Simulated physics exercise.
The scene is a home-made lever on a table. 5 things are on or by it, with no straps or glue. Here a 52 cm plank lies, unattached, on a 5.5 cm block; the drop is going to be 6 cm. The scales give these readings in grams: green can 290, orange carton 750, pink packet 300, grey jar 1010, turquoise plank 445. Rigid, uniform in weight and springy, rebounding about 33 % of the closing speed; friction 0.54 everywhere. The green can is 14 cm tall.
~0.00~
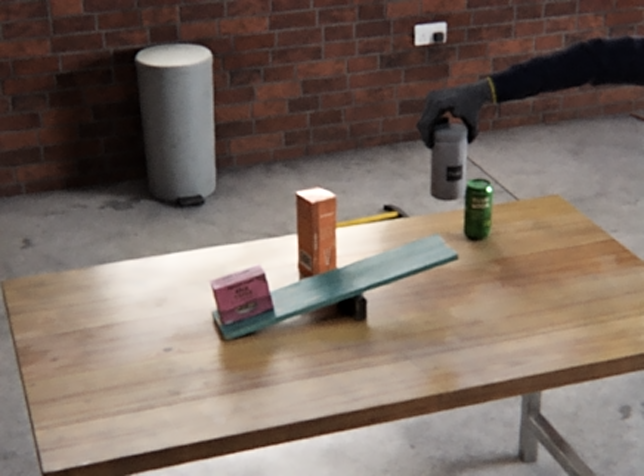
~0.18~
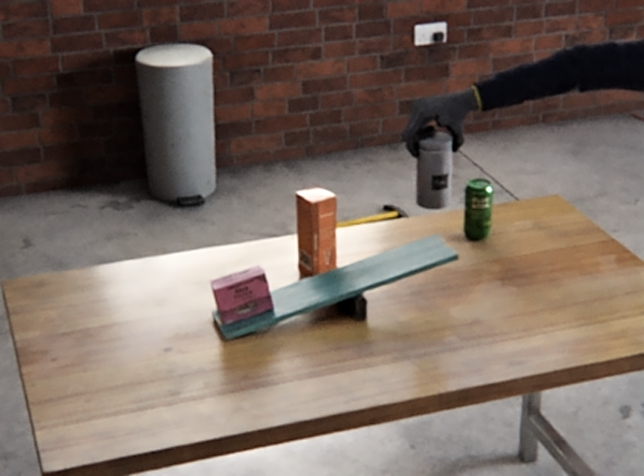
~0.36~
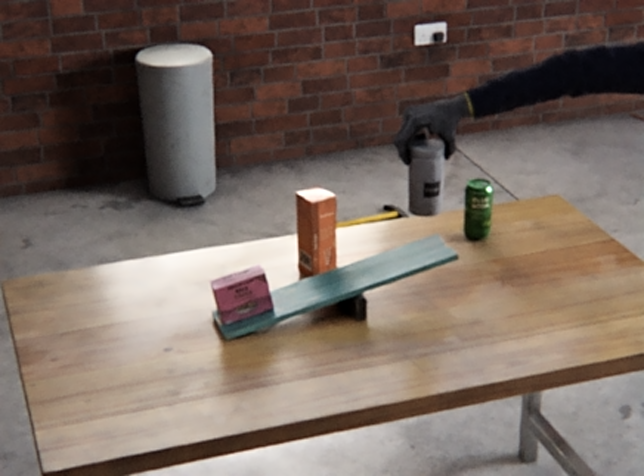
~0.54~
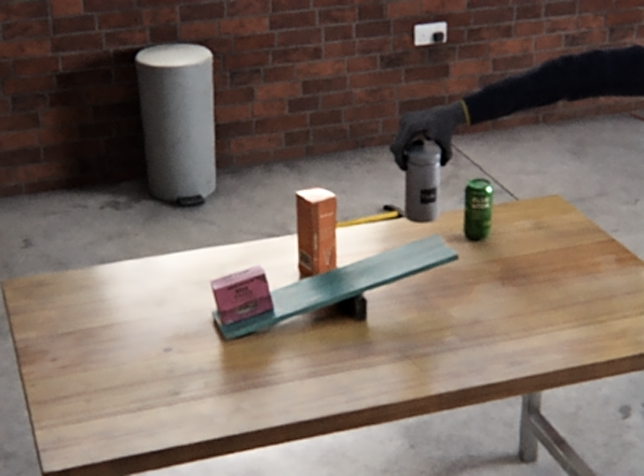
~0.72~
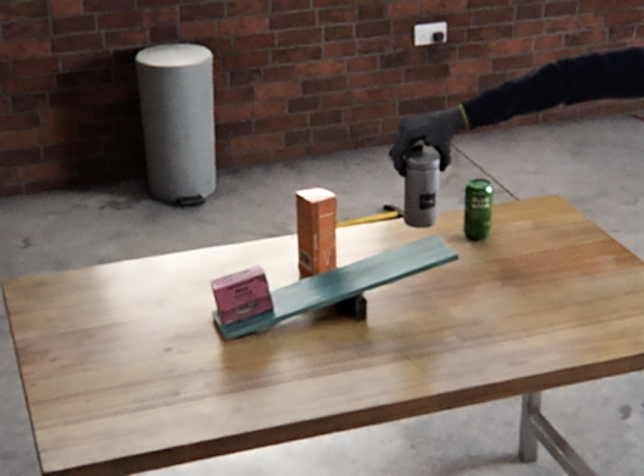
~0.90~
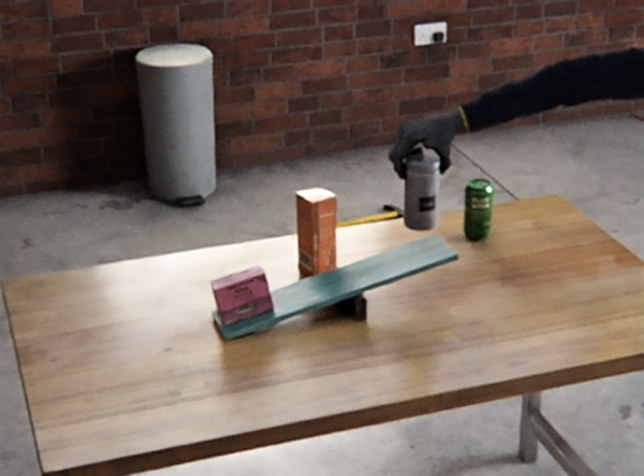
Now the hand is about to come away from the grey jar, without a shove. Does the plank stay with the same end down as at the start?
The see-saw's slope is switched.
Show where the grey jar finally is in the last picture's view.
Somewhere around (472, 266).
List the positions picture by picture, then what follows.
In the first frame, 8 cm still to go; grey jar (449, 162); green can (478, 210).
In the second frame, 5 cm still to go; grey jar (434, 171); pink packet (242, 295).
In the third frame, 3 cm still to go; grey jar (426, 178); green can (478, 210).
In the fourth frame, 2 cm still to go; grey jar (422, 184); pink packet (242, 295).
In the fifth frame, 1 cm still to go; grey jar (421, 189); green can (478, 210).
Poised above the raised end; grey jar (421, 192); pink packet (242, 295), in the sixth frame.
Around 1.20 s, plank at 12°, tipped the other way; grey jar at 12° to upright near (416, 244); pink packet at 22° to upright.
Around 1.40 s, plank at 14°, tipped the other way; grey jar at 26° to upright near (437, 249); pink packet on its side.
Around 1.60 s, plank at 14°, tipped the other way; grey jar on its side near (470, 264); pink packet upside down.
Finally (2.2 s), plank at 14°, tipped the other way; on their side or leaning hard on the table or plank, pink packet and grey jar; the other 3 still in place (within 4 cm). Final places as that camera would see them, grey jar near (472, 267). The plank comes down at its raised end.
